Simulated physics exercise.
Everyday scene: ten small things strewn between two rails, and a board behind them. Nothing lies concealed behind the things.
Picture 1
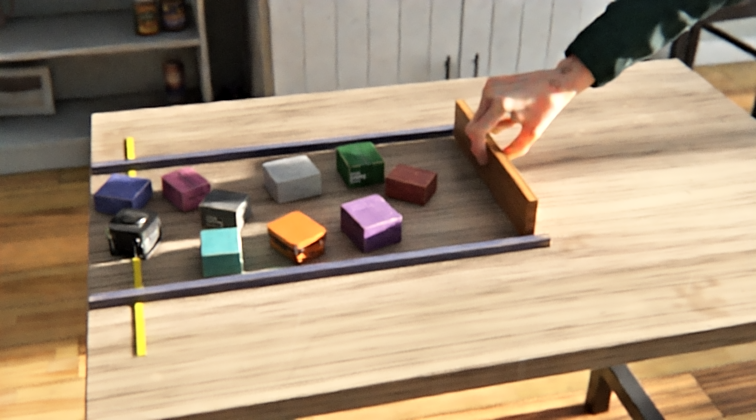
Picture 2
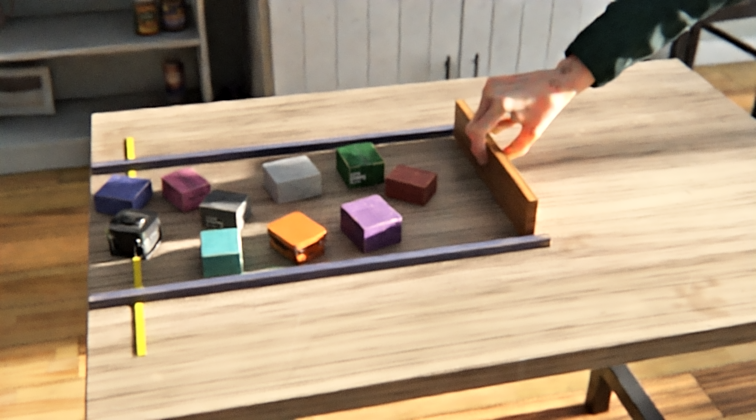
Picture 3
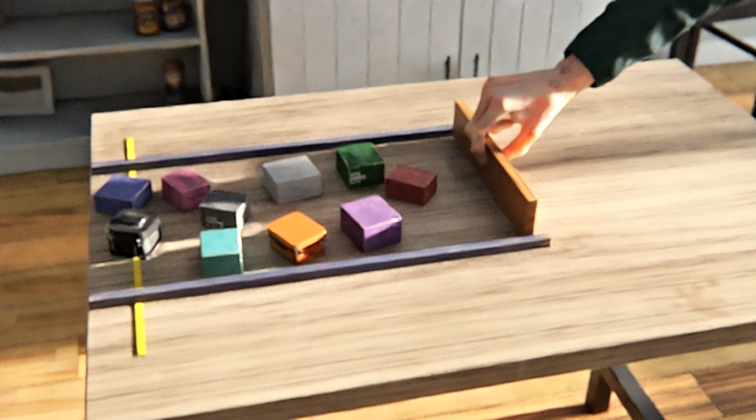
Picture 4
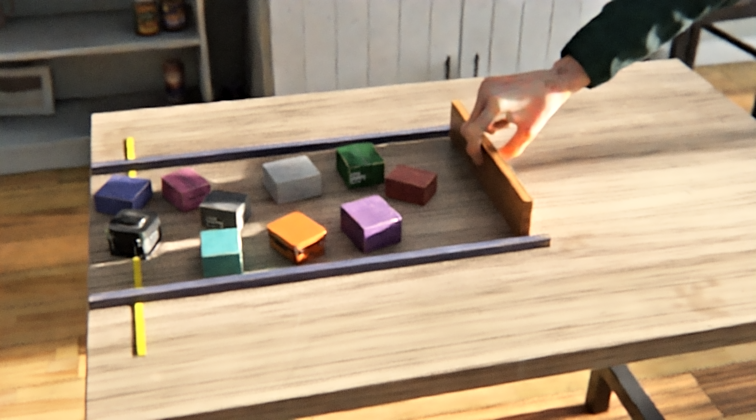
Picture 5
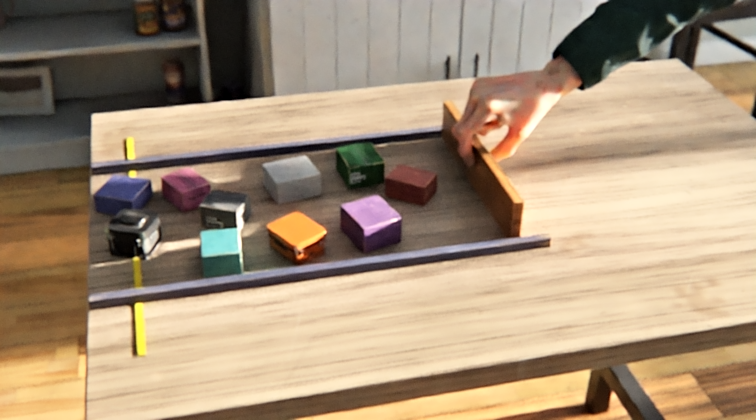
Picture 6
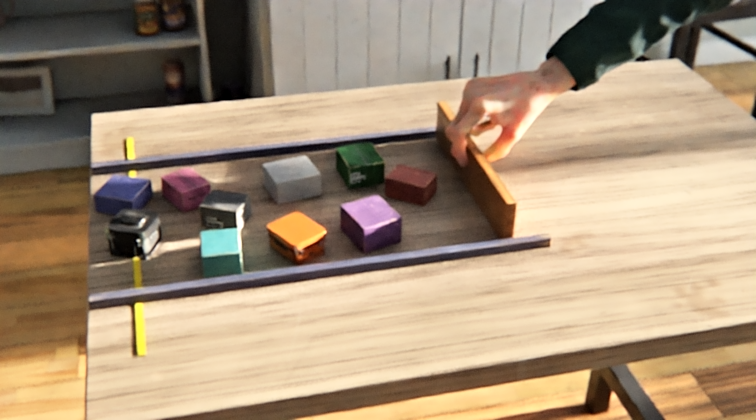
A hand in a dark green sleeve grips an upright brown board at the right end of two dark rails on a pale wooden table, seen from above at an angle. Between the rails sit ten small blocks and boxes, blue, pink and black at left, turquoise, orange and grey mid-way, green, purple and red nearer the board, with yellow tape at left. The board first stays still, then the hand slides it slightly left, while the objects and camera stay still.
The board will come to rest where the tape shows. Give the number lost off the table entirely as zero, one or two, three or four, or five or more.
You'd see five or more of the bits go off the end there.
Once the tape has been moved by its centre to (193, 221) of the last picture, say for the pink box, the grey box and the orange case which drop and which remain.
The pink box? It does not stay. The grey box? It is safe. The orange case? It is safe.
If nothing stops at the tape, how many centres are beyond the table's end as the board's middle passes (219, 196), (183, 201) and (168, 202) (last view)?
Going through the three places, I get 1, 4 and 4.
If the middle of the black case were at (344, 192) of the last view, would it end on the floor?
From that start, the object then does not stay.
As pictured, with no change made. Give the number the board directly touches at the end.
3.
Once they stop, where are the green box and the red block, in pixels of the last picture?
The green box ends up near (112, 187), and the red block near (117, 214).
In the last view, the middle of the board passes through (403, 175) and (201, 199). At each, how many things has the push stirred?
2 by the first point, 10 by the second.
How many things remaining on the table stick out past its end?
Overhanging: 0.
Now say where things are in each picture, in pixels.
Blue block (124, 195); black case (135, 233); pink box (186, 189); board (492, 165); tape (135, 228), in the first frame.
Black case (135, 233); board (492, 165), in the second frame.
Pink box (187, 190); red block (411, 184), in the third frame.
Blue block (124, 196); purple block (371, 224), in the fourth frame.
Black case (135, 233); turquoise block (221, 252), in the fifth frame.
Blue block (124, 196); black case (135, 233); pink box (187, 190); board (472, 167); tape (135, 228), in the sixth frame.
A little later, none off yet; blue block at rest near (124, 196); black case at rest near (135, 233); pink box at rest near (187, 190).
When it is over, the number that fall off is five or more; down, white block, orange case, grey box, turquoise block, pink box, black case and blue block.
